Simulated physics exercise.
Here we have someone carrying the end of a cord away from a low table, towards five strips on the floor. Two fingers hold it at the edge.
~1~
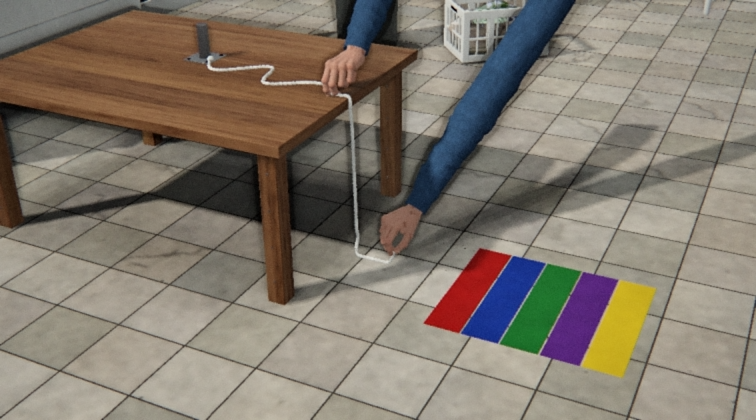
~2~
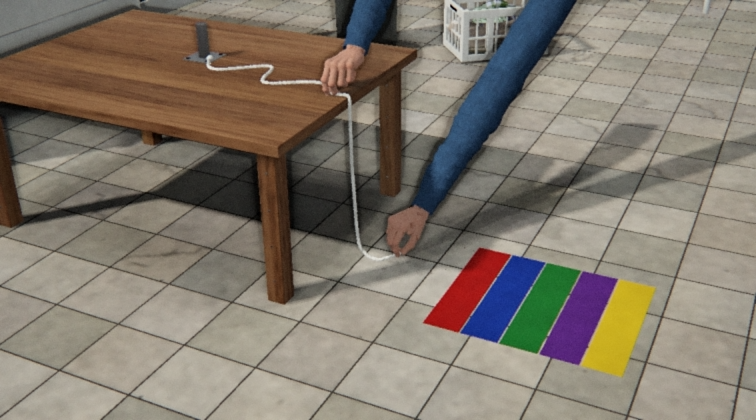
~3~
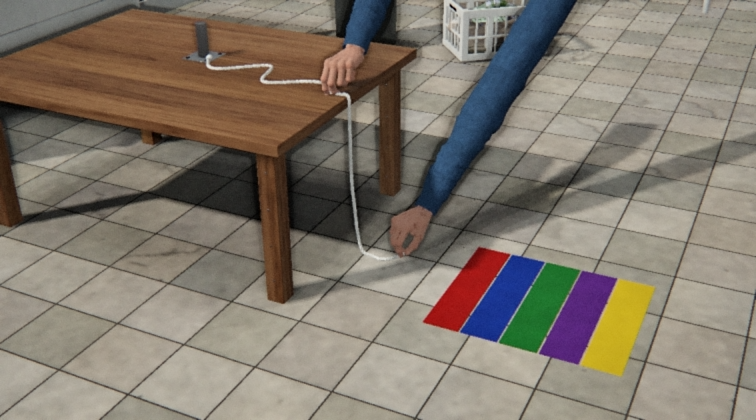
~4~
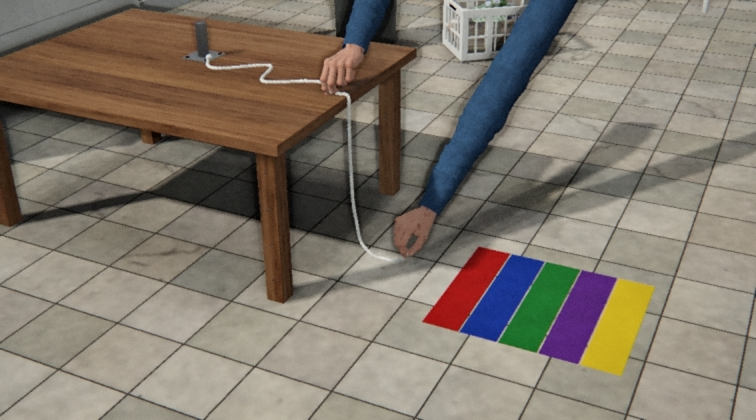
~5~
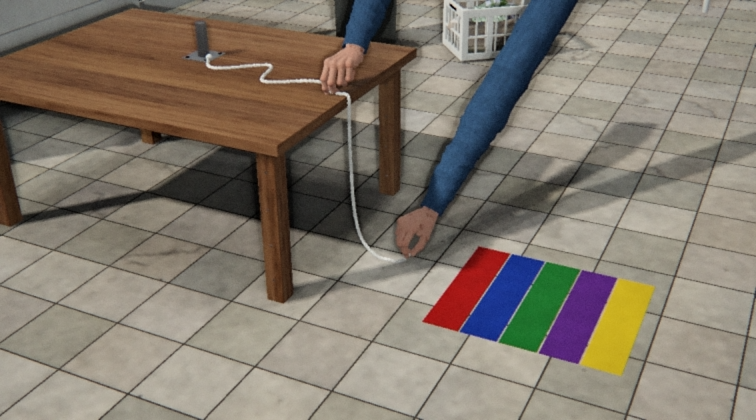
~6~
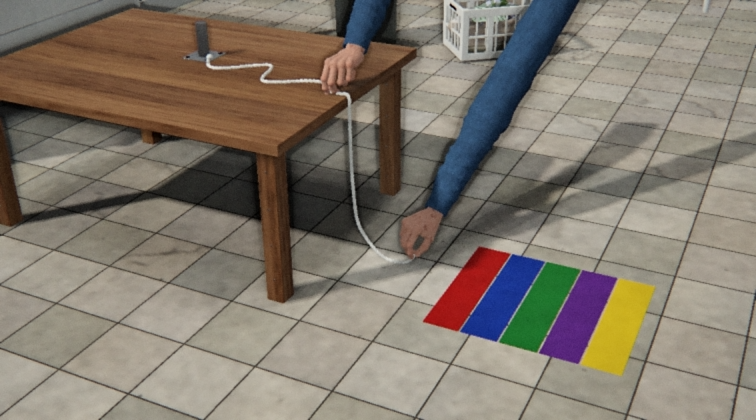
A hand in a blue sleeve slowly drew the end of a white cord a little way right, toward the coloured strips on the floor, while another hand held the cord at the table's edge.
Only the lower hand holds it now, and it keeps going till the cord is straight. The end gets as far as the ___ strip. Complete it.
The end gets as far as the purple strip.
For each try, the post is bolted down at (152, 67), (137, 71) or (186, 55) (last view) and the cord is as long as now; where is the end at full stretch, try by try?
Try by try, around (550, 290), (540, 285) and (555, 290).
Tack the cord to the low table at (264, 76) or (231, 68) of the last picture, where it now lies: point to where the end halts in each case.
Try one ends near (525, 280), try two near (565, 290).
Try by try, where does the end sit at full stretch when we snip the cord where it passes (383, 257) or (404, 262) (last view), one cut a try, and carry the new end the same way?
It would end up close to (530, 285), then close to (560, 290).
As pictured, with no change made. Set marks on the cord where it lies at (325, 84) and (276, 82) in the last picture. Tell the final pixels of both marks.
First near (375, 107), second near (334, 84).
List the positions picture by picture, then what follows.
In the first frame, end (394, 252); red (452, 313); blue (489, 323); green (528, 333); purple (568, 343); yellow (609, 354).
In the second frame, end (400, 253); cord through (212, 68) (272, 70) (300, 82) (349, 101) (352, 172) (358, 237).
In the third frame, end (404, 254).
In the fourth frame, end (408, 254); cord through (211, 67) (271, 69) (299, 81) (348, 100) (351, 171) (359, 237).
In the fifth frame, end (410, 254).
In the sixth frame, end (414, 255); cord through (211, 67) (271, 69) (299, 81) (349, 100) (352, 171) (366, 237).
Early on, end near (517, 280); over blue.
Midway, end near (558, 290); over green.
At the end of the slack, end near (584, 296); over purple. It halts on the purple strip.
